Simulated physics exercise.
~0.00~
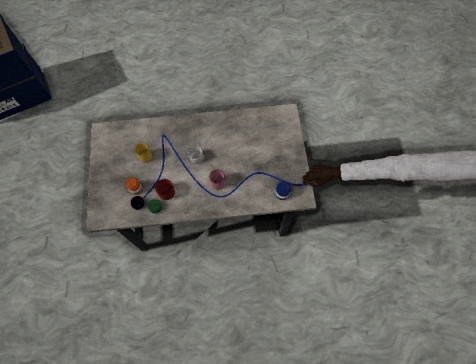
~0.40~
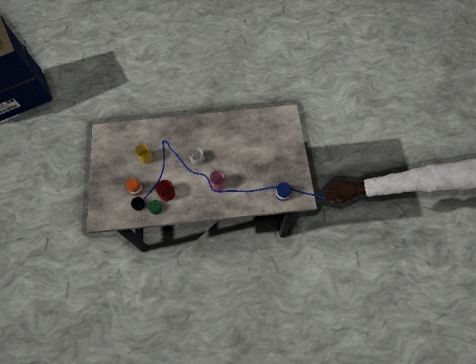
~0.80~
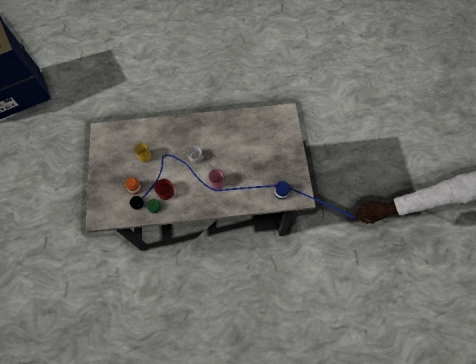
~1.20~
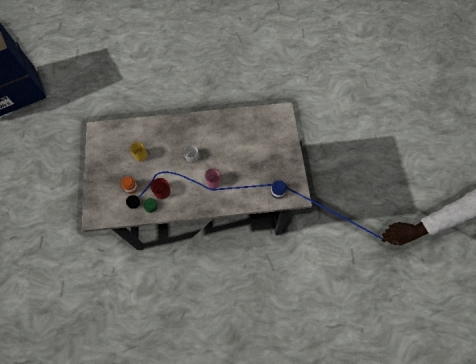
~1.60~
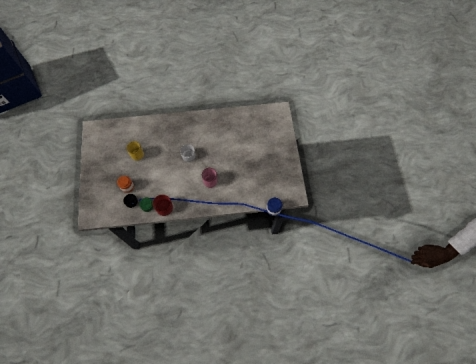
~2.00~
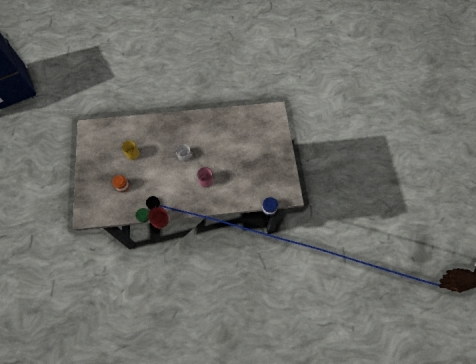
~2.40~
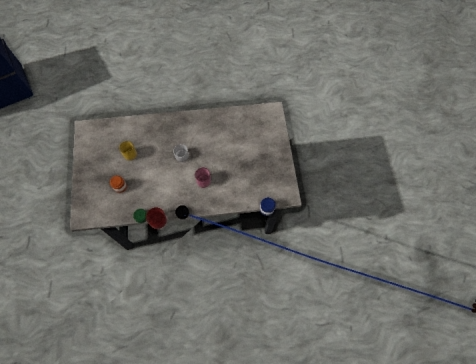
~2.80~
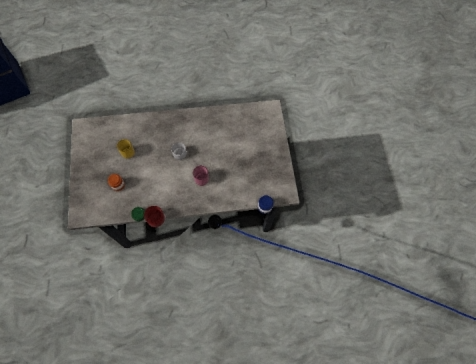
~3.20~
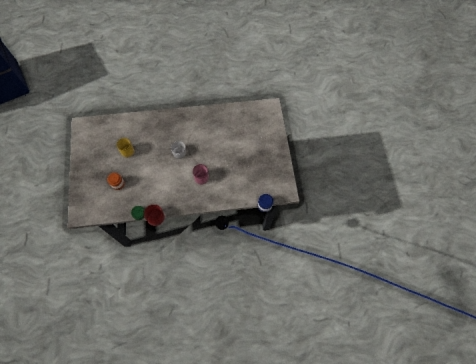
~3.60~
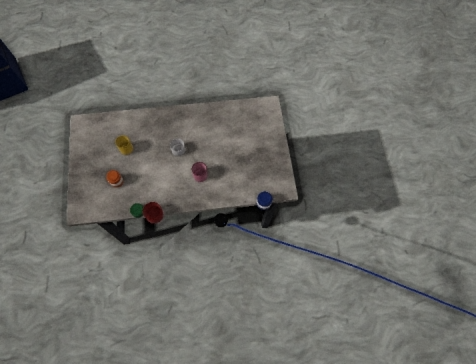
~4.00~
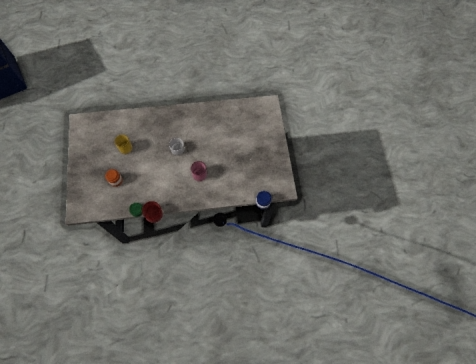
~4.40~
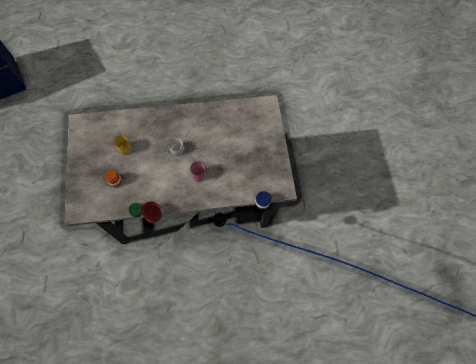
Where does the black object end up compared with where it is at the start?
It starts on the tabletop near the front left corner, beside the green and red pieces. By the end it is off the top, farther right and just below the front edge, to the left of the blue jar.
